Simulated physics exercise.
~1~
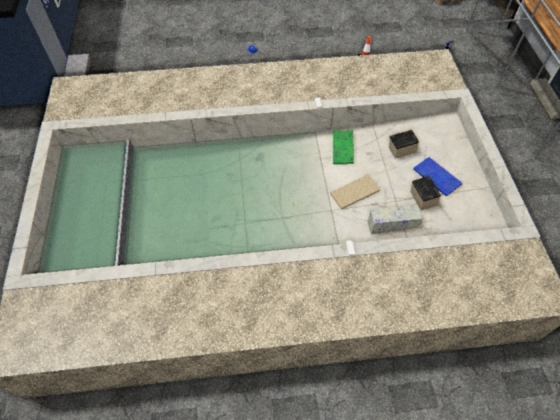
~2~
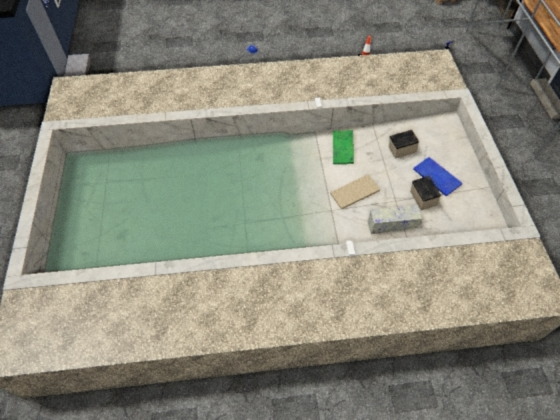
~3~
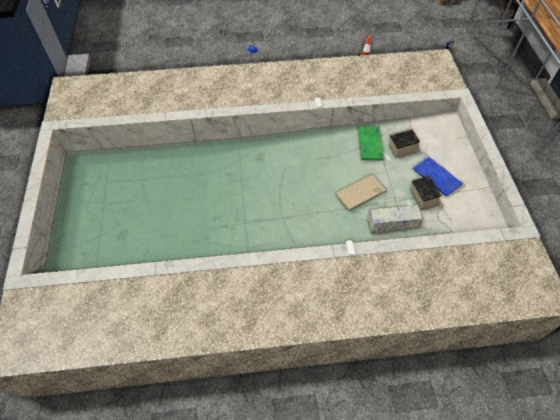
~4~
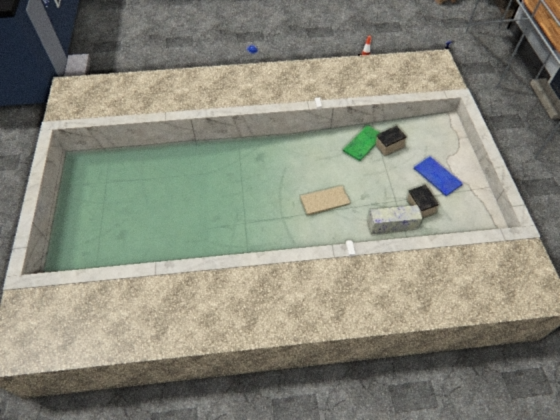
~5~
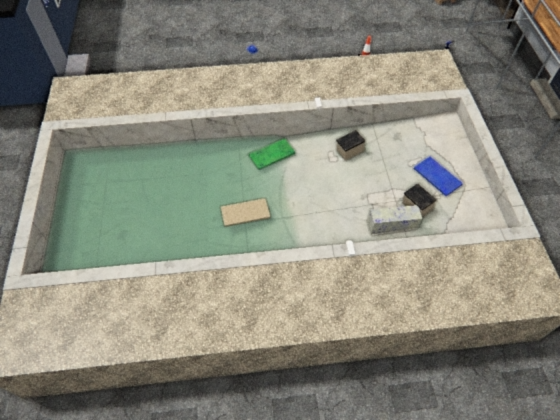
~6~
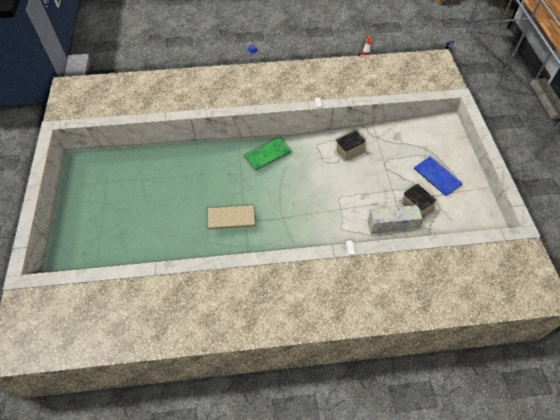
In a stone-walled basin, green water held behind a board at the left spread up the sloping floor, lifted the green and tan slabs and carried them left as it drew back, leaving them in the water while the blue one stayed on bare floor.
